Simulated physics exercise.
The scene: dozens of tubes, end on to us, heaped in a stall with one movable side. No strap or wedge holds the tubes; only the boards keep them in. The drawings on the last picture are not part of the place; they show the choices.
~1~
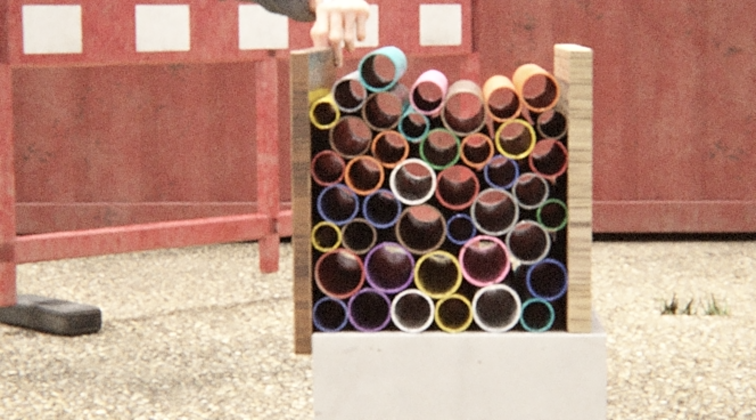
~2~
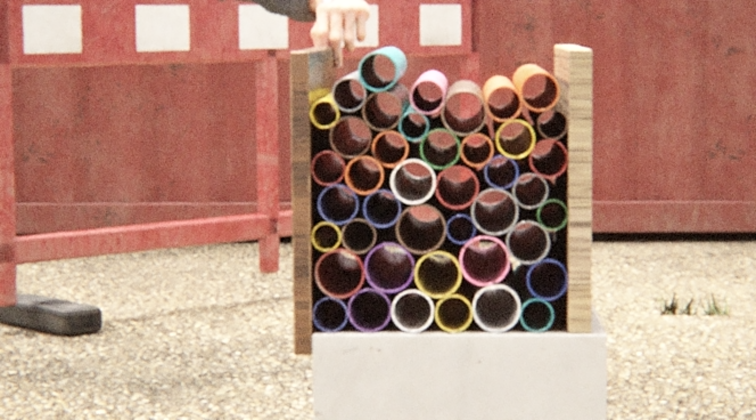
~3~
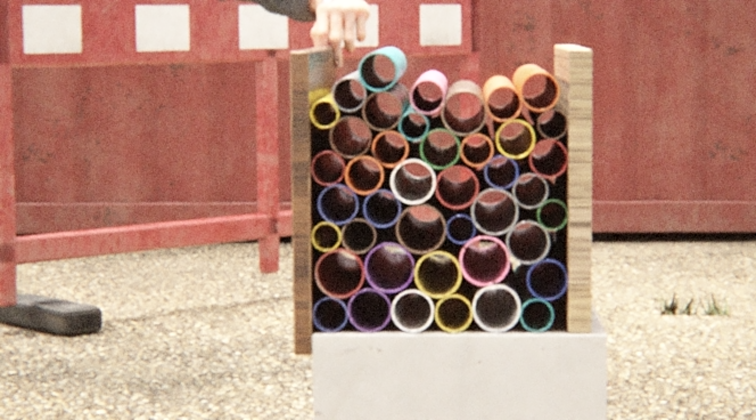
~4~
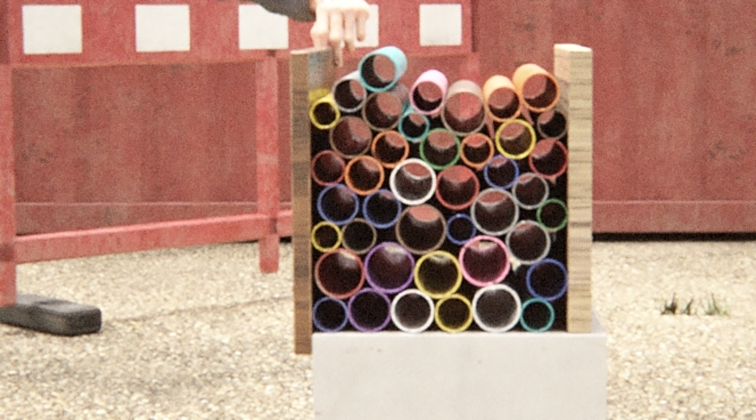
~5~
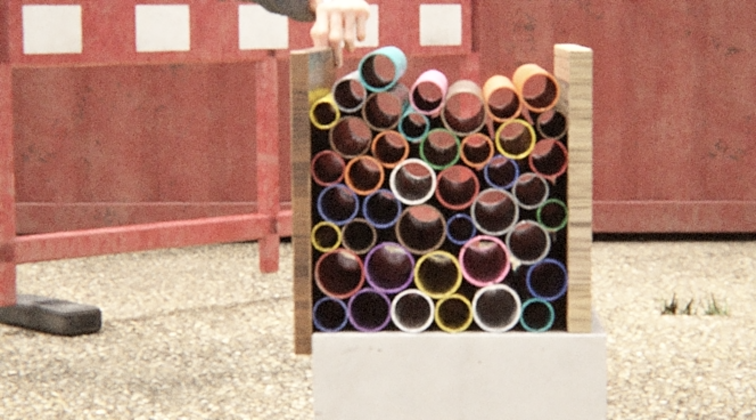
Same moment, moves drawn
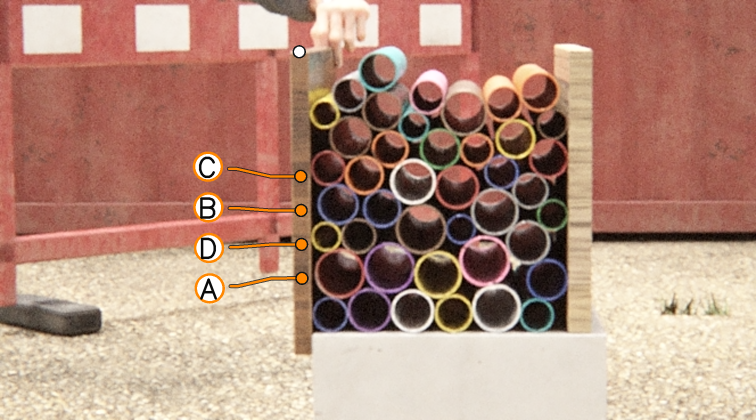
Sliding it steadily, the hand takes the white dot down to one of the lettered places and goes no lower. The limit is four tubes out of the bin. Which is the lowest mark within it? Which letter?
At most to C.
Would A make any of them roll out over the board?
Yes, at A.
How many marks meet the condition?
One of them.
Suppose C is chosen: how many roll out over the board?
At C the number is three.
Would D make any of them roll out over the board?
Yes.
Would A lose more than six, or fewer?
It loses more than six.
On the marked copy, A at (302, 278); B at (301, 211); C at (301, 176); D at (302, 245); the white dot at (299, 52).
With C. Early on, top of the board (310, 111).
Further on, top of the board (311, 175).
At the end, top of the board (311, 175), three out over the board.
As for the rest, A more than four out over the board; B more than four out over the board; D more than four out over the board.
